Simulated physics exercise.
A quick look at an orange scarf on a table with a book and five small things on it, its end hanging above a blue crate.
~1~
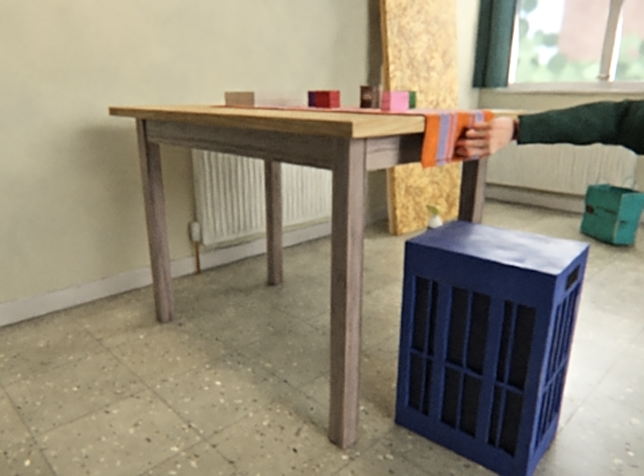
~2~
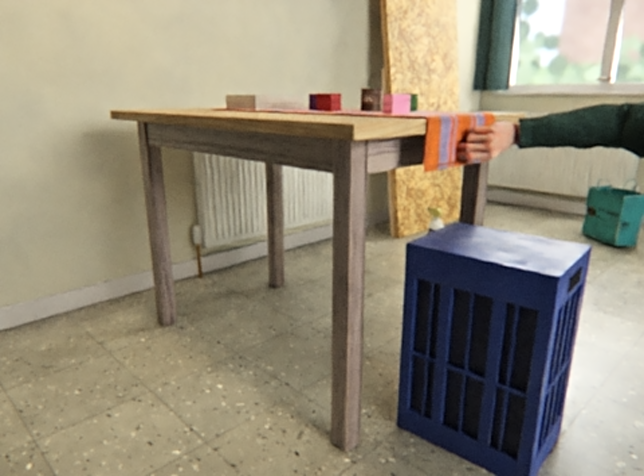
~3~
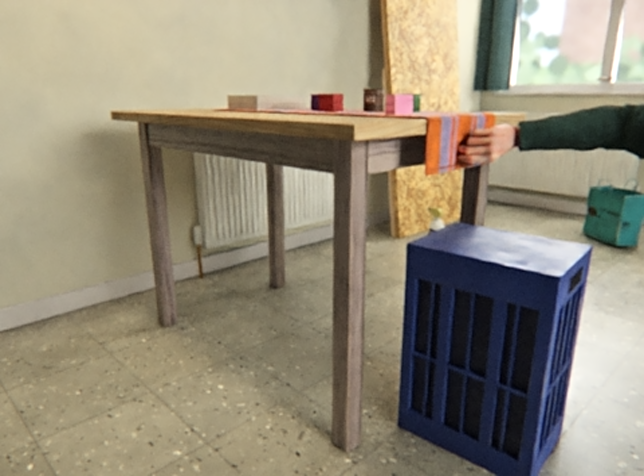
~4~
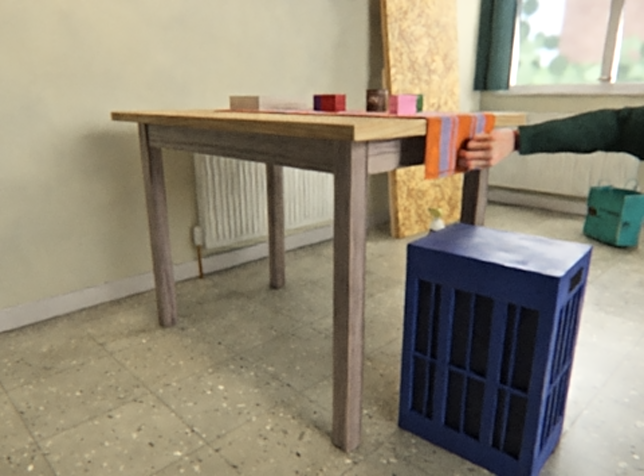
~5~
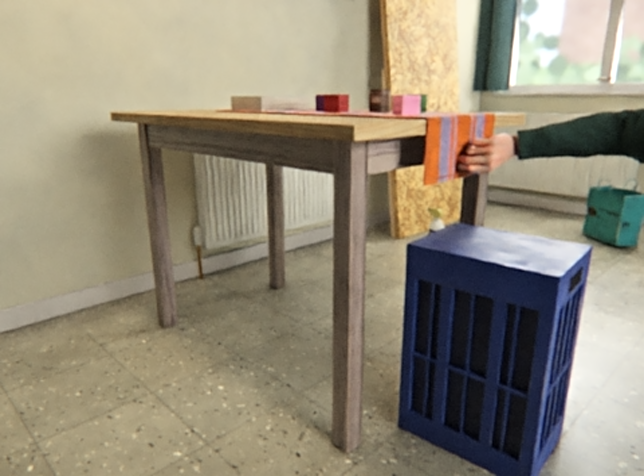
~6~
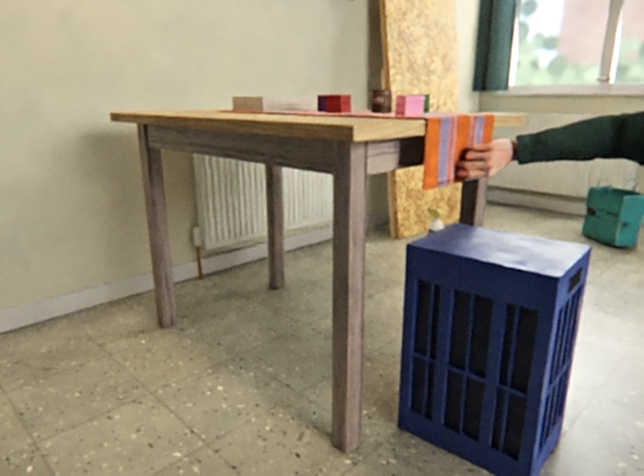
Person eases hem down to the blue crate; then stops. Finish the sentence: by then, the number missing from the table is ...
... one.
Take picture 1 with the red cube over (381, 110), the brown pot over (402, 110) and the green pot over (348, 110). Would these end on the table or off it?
In the end the red cube is still up there, the brown pot is still up there and the green pot is still up there.
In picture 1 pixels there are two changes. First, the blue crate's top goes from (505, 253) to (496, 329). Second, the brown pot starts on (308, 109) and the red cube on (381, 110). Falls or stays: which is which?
Result: Brown pot still there, red cube gone.
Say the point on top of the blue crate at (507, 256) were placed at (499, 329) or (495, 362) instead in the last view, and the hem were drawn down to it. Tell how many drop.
Count: 3, then 4.
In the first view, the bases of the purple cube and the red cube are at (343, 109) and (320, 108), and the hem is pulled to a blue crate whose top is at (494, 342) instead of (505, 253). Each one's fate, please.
Outcome for the purple cube: It is lost. Outcome for the red cube: It stays.
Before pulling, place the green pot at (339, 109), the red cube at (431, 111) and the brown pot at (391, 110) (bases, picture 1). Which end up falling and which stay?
You'd see the green pot hang on, the red cube go down and the brown pot hang on.
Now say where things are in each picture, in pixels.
The first frame shows hem (422, 168); pink cube (395, 91); green pot (407, 91); brown pot (371, 86); red cube (328, 90); purple cube (318, 90); top of the crate (505, 253).
The second frame shows hem (424, 172); pink cube (397, 94).
The third frame shows hem (426, 175); green pot (411, 94).
The fourth frame shows hem (424, 179); brown pot (377, 89); top of the crate (508, 256).
The fifth frame shows hem (424, 185); red cube (337, 94).
The sixth frame shows hem (422, 190); pink cube (410, 95); green pot (420, 94); brown pot (382, 90); red cube (339, 95); purple cube (328, 95).
Early on, hem near (458, 199); all still up.
Midway, hem on the crate; pink cube gone.
Finally, hem on the crate; pink cube gone. Over the edge go one.
